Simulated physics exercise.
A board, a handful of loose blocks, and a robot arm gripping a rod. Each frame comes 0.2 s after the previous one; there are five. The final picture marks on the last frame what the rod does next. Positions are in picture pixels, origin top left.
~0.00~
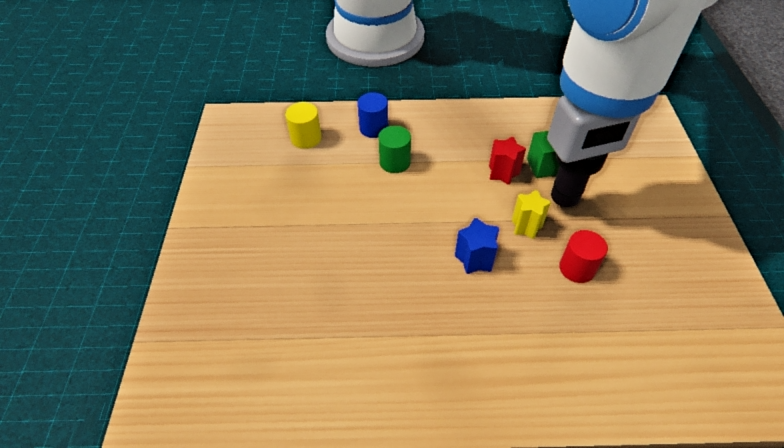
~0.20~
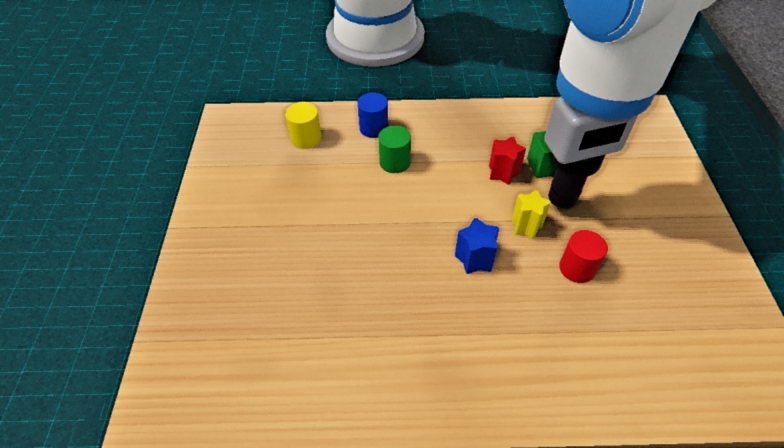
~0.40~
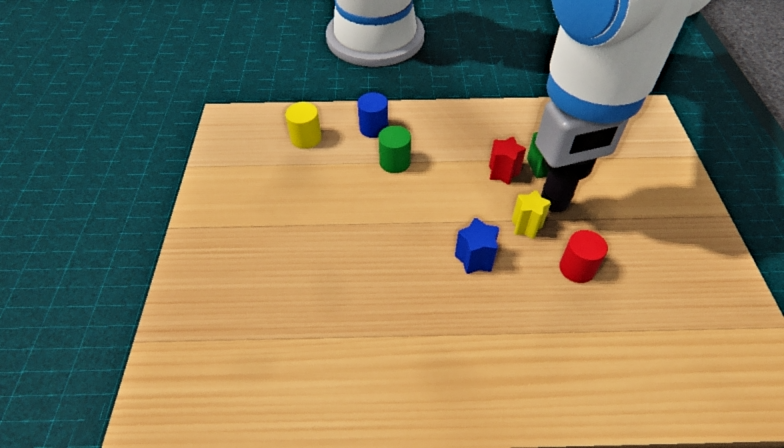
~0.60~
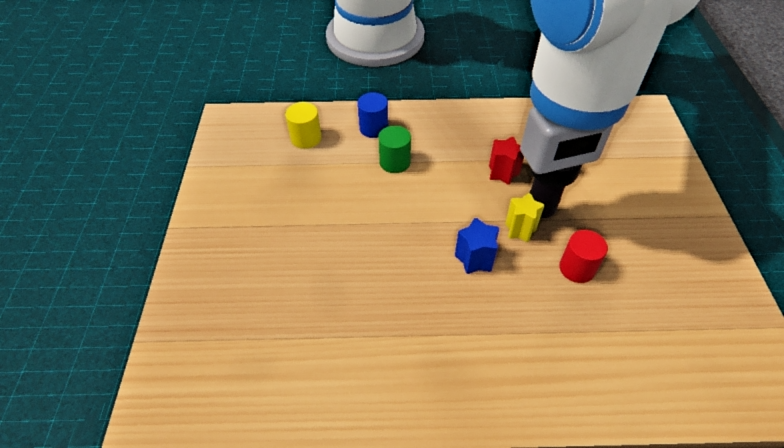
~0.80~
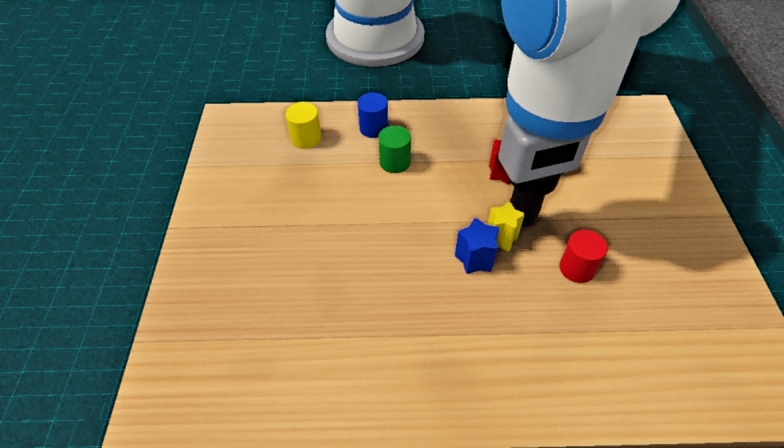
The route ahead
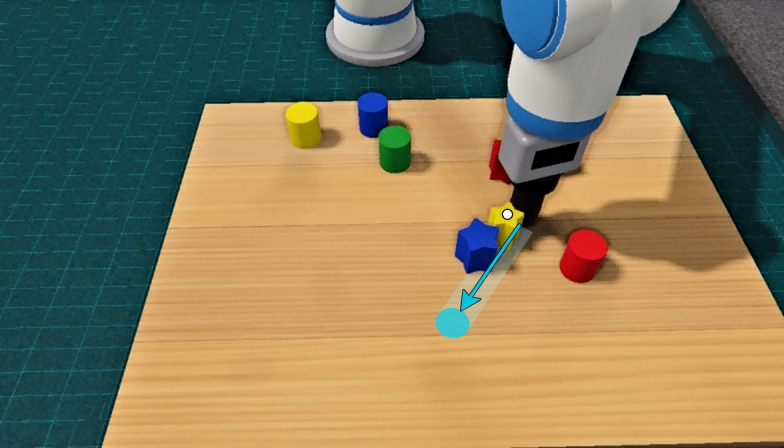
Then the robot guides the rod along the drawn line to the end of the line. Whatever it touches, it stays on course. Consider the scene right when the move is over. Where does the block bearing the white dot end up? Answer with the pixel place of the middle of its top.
My best guess is (432, 282).
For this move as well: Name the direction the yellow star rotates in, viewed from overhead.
Bird's-eye view: Clockwise.
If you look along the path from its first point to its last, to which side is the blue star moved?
Side: Right.
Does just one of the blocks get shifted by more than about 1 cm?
I believe not.
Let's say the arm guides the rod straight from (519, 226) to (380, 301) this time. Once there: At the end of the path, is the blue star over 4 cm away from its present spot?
That would be a yes.
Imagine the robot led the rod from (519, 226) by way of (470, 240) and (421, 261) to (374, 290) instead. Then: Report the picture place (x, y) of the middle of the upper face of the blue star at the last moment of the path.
At roughly (437, 295).
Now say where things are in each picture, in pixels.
Rod tip (565, 198); block tops, blue star (480, 234); yellow star (534, 202); red disc (589, 244), in the first frame.
Rod (562, 199); blocks unchanged, in the second frame.
Rod (554, 202); blocks unchanged, in the third frame.
Rod (541, 208); yellow star (527, 205), in the fourth frame.
Rod (522, 216); blue star (480, 234); yellow star (507, 214); red disc (589, 244), in the fifth frame.
Path on the board, from (519, 226) to (453, 323); the dot is on the yellow star.
What follows on the original path. One third of the way, rod (501, 247); blue star (453, 255); yellow star (478, 239), turned 20° clockwise.
Two thirds of the way, rod (478, 280); blue star (418, 269), turned 35° clockwise; yellow star (451, 263), turned 45° clockwise.
At the end, rod (454, 315); blue star (400, 271), turned 70° clockwise; yellow star (433, 282), turned 85° clockwise; red disc in place.
